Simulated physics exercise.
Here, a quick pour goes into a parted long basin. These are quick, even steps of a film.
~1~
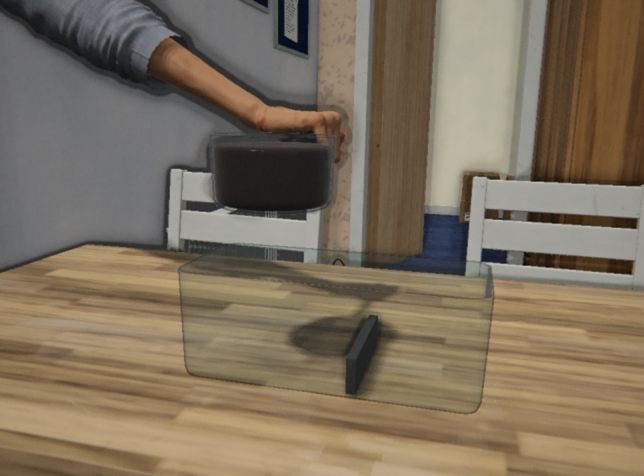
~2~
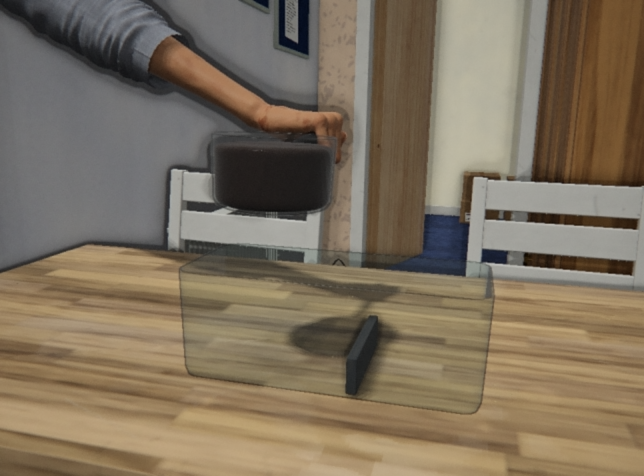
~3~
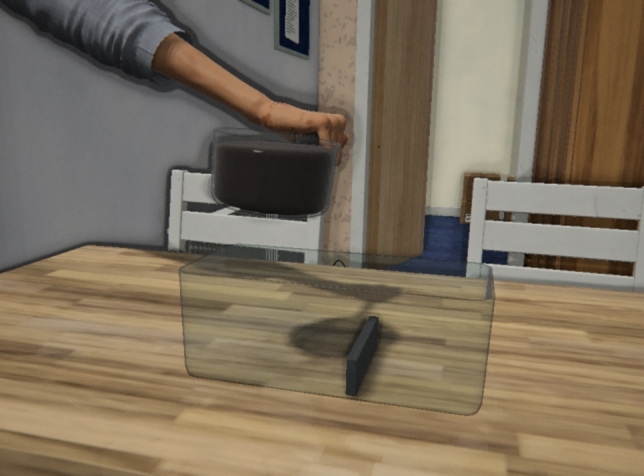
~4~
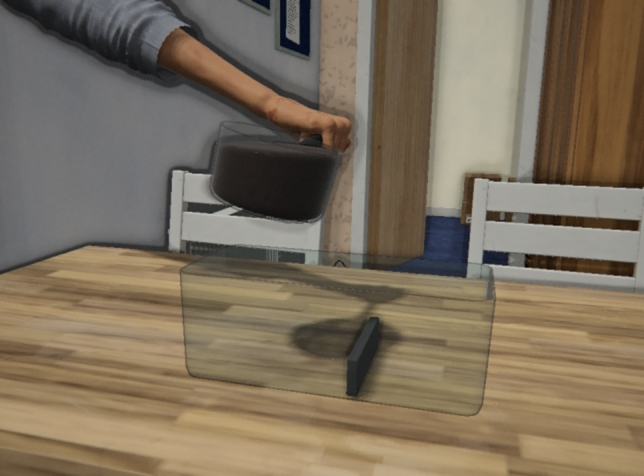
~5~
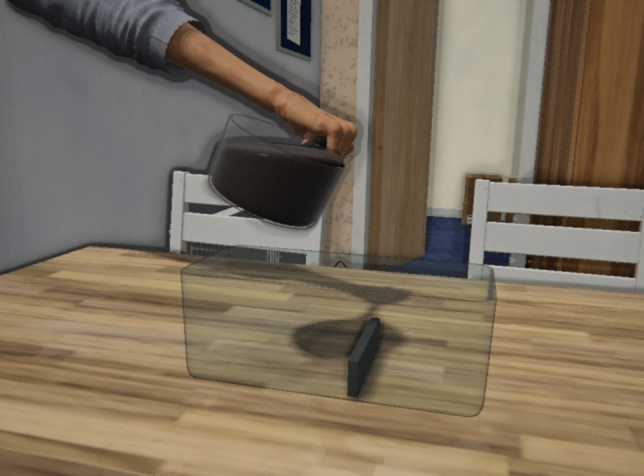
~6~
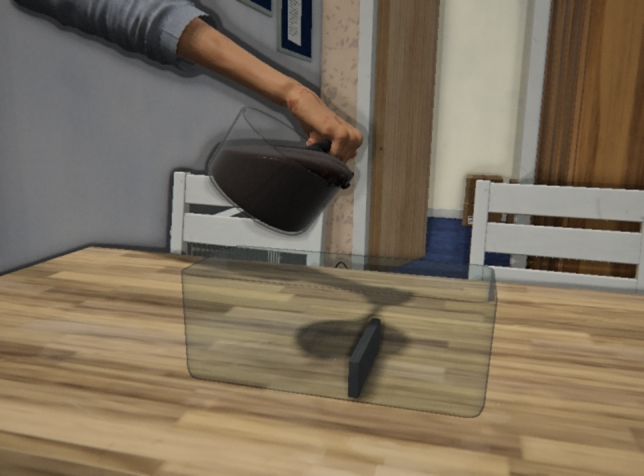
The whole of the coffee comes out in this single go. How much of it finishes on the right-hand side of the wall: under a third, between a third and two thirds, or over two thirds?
I predict a middling amount ends up right of the wall, one third up to two thirds.
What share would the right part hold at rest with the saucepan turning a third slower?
Close to 65 per cent.
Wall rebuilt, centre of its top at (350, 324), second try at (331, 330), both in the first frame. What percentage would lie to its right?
In turn some 65 and 85 in a hundred.
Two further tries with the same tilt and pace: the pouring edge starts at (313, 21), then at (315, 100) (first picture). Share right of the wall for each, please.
First try: About 50 %; second try: About 40 %.
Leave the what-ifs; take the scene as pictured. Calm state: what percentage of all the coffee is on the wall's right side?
It comes to about 45 per cent.
A moment on, the saucepan is tipped right over and 26 per cent is still to pour, 9 is left of the wall and 34 right of it.
Next, the saucepan is tipped right over and 5 per cent is still to pour, 36 is left of the wall and 52 right of it.
Then the saucepan is tipped right over and 0 per cent is still to pour, 48 is left of the wall and 48 right of it.
Later the saucepan is tipped right over and 0 per cent is still to pour, 52 is left of the wall and 46 right of it.
Finally, 52 per cent lies left of the wall, 46 right of it and 2 outside.
